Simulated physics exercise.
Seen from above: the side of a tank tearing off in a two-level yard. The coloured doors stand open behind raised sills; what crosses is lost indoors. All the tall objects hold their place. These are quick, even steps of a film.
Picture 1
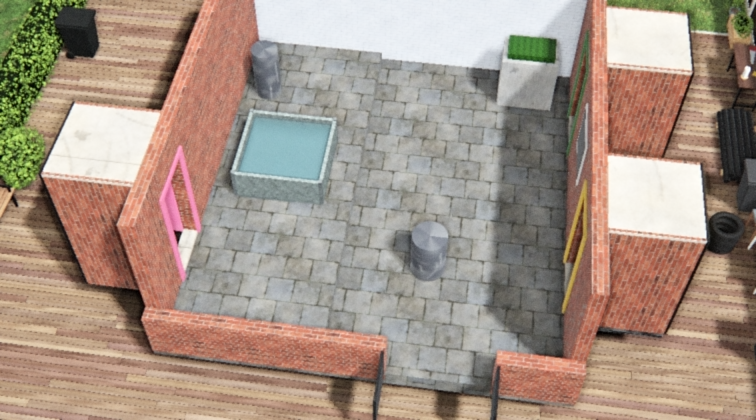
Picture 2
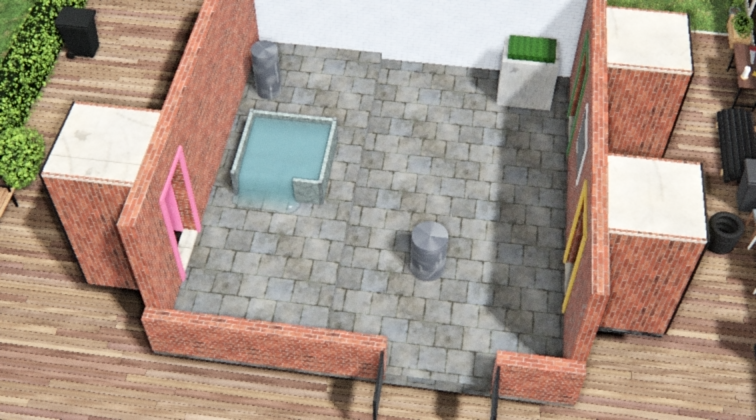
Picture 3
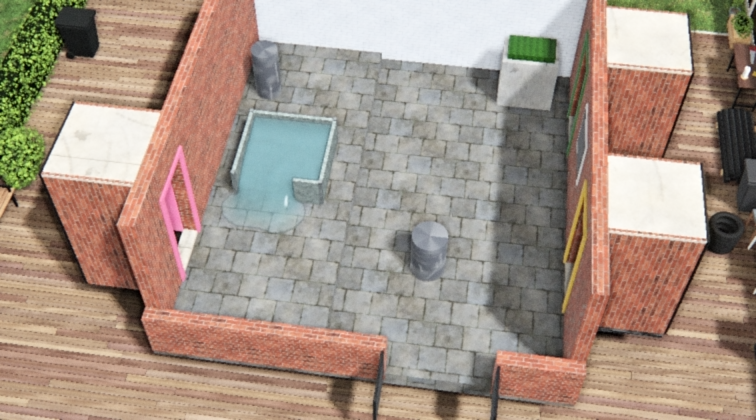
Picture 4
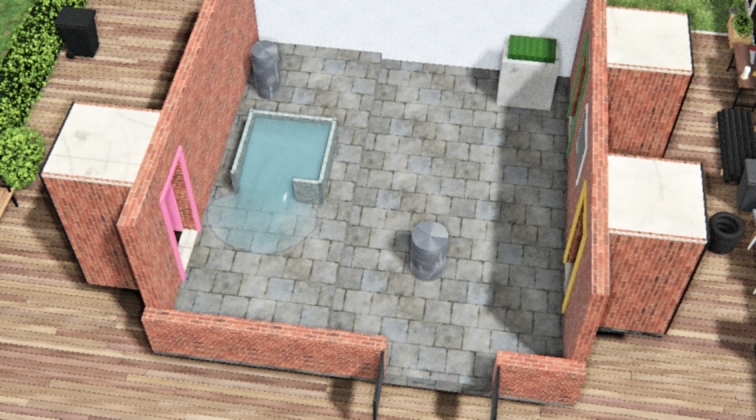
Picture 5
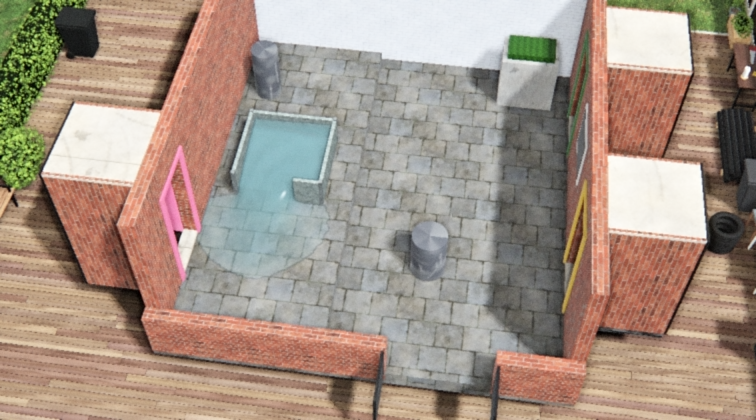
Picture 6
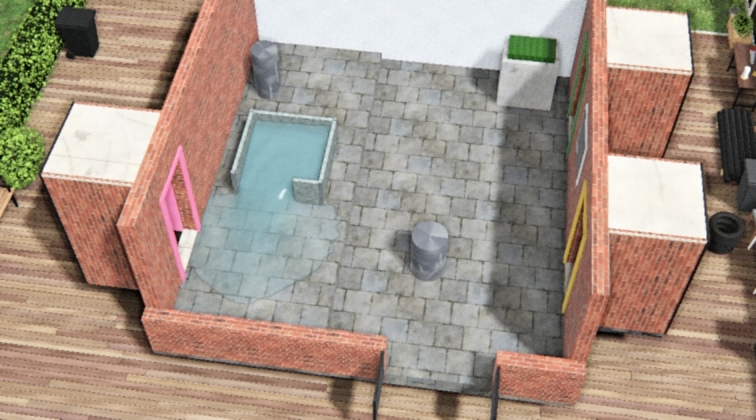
In a brick-walled yard with grey paving, seen from above, part of the near side of a raised water tank gives way, and water pours through the gap, spreading across the paving in a widening, thinning sheet toward the viewer.
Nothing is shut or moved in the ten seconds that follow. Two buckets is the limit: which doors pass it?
One by one: The green door stays under that; the pink door takes more than that; the yellow door takes more than that.
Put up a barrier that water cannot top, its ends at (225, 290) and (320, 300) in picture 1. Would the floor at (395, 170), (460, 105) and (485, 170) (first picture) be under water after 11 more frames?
In turn: No water, dry, dry.
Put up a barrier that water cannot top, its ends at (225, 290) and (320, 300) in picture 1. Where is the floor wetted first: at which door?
The pink one.
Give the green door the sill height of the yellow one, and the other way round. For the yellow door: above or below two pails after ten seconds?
In short: The yellow one lets less in.
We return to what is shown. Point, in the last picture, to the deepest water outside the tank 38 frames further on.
Close to (558, 352).
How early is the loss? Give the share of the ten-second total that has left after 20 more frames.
I make it 20 per cent.
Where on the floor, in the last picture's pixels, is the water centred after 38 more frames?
Close to (342, 269).
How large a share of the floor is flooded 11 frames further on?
Near 20 in a hundred.
A moment on, water covers 15 % of the floor; the green door not reached, the pink door under two buckets in, the yellow door not reached.
Next, water covers 20 % of the floor; the green door not reached, the pink door over two buckets in, the yellow door not reached.
Then, water covers 25 % of the floor; the green door not reached, the pink door over two buckets in, the yellow door not reached.
Later, water covers 40 % of the floor; the green door not reached, the pink door over two buckets in, the yellow door under two buckets in.
In the end, water covers 65 % of the floor; the green door wet at the sill, nothing in, the pink door over two buckets in, the yellow door over two buckets in.
